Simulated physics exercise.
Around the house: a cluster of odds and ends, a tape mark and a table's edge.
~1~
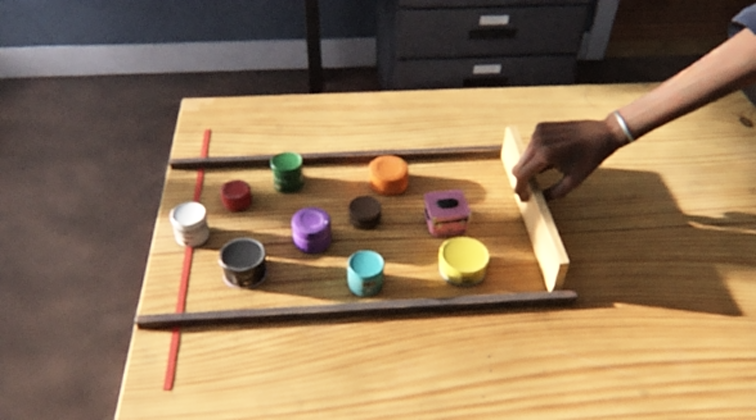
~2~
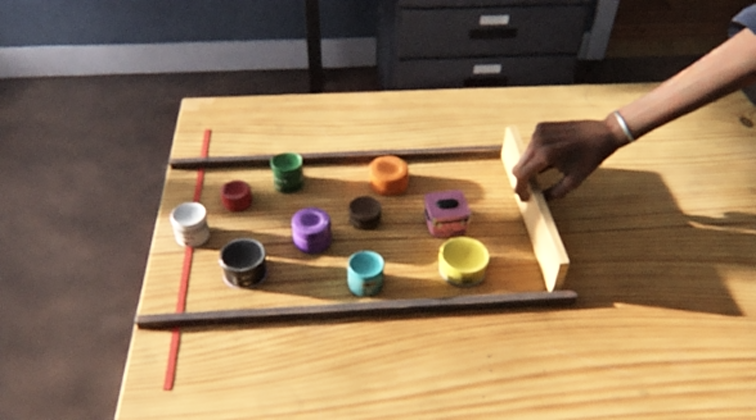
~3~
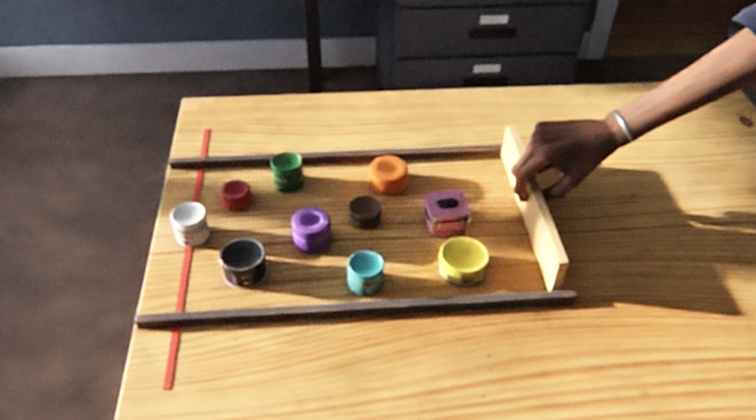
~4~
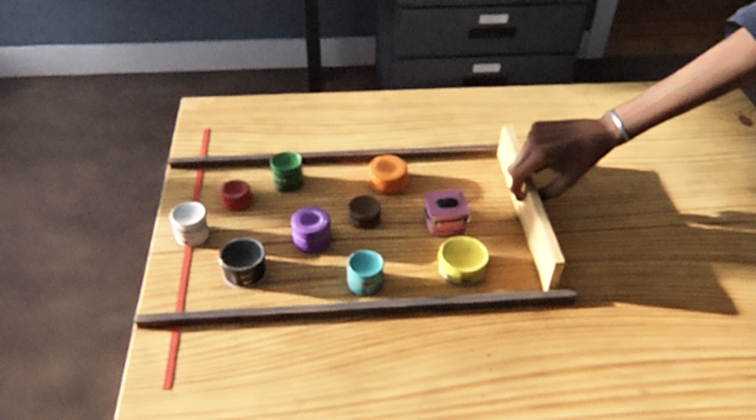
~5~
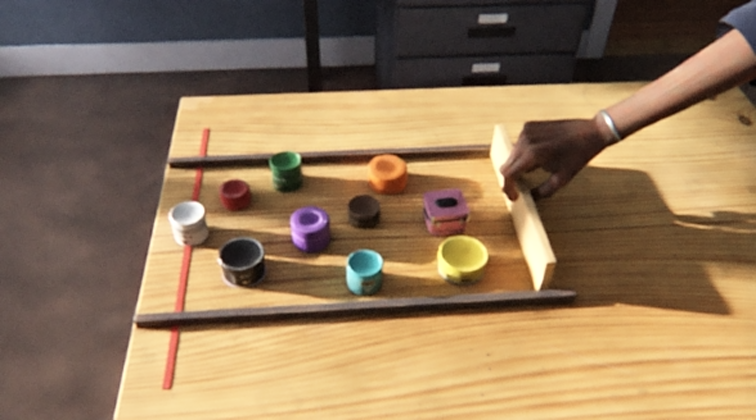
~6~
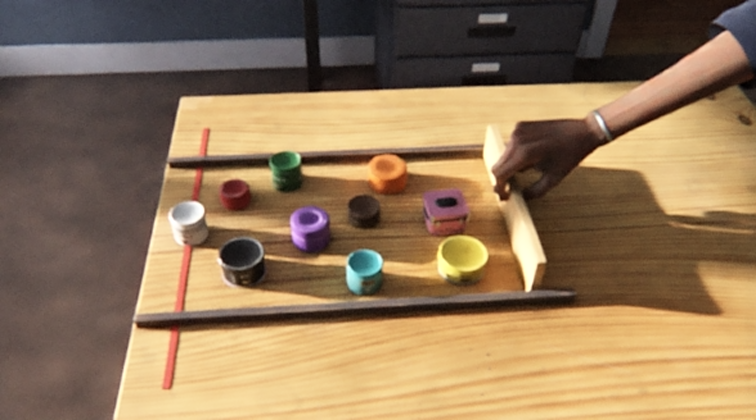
A hand with a bracelet at the wrist grips an upright wooden board at the right of a pale wooden table, seen from above at an angle in a room with dark drawers behind. Between two dark rails sit a white tub by red tape at left, red, green, black, purple, brown, turquoise, orange, pink and yellow containers. The hand slides the board slightly left, while the containers and view stay practically still.
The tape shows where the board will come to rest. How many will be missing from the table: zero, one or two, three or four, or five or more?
In the end the number that fall off is five or more.
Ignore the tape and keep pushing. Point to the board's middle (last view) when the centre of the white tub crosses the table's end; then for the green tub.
Its middle is around (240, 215) and around (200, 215).
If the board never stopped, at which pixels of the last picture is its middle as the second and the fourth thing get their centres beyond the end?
Near (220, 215) and (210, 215).
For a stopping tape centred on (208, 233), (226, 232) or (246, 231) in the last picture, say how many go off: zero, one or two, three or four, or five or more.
The falls would be three or four; one to two; none.
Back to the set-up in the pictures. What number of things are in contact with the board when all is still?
It touches 4.
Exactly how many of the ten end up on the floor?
Fallen: 6.
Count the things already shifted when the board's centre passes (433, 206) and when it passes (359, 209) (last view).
The counts are 2 and 6.
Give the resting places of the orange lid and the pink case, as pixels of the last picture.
First (175, 187), then (167, 225).
Early on, none off yet; white tub at rest near (190, 224); red lid at rest near (235, 194); black pot at rest near (243, 263).
A while later, none off yet; white tub travelled about its own width near (158, 220); red lid travelled about its own width near (196, 191); black pot travelled about its own width near (172, 264).
Finally, the number that fall off is five or more; lost, brown tub, purple lid, green tub, black pot, red lid and white tub.
